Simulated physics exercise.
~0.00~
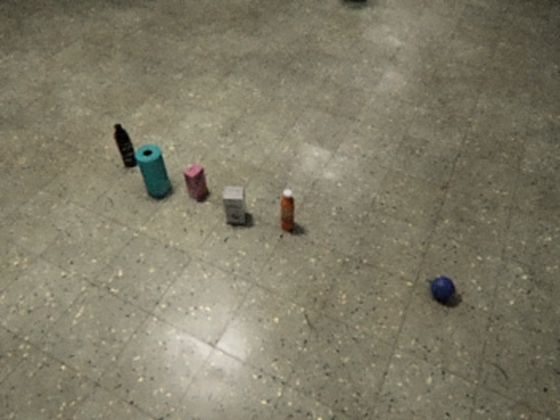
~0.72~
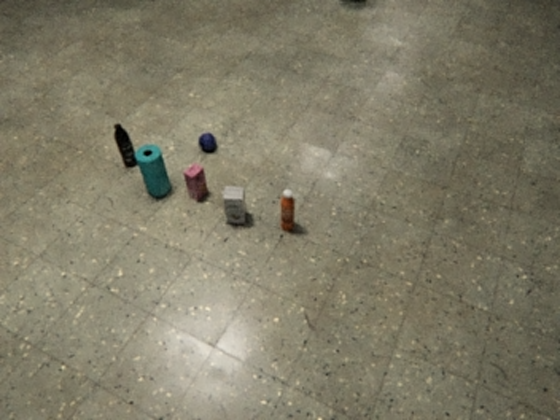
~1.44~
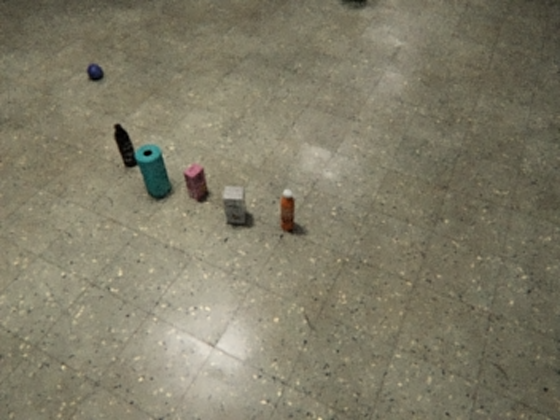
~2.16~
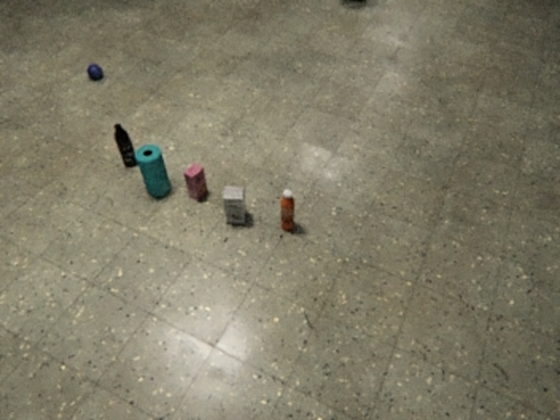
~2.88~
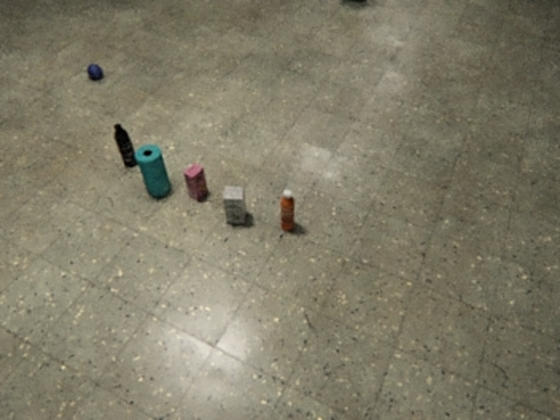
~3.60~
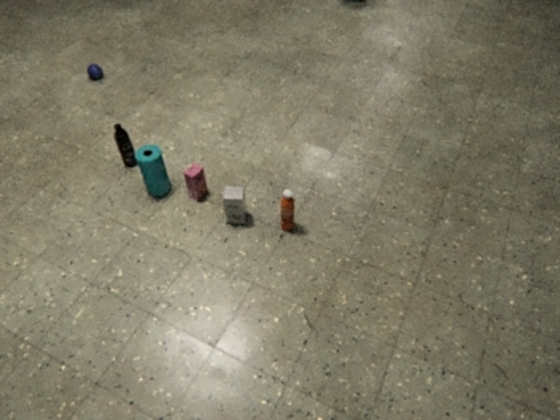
A small blue ball moved left and up across the speckled floor, passing behind a row of two bottles, two small cartons and a turquoise roll, then came to rest at the upper left with all five objects still standing untouched.
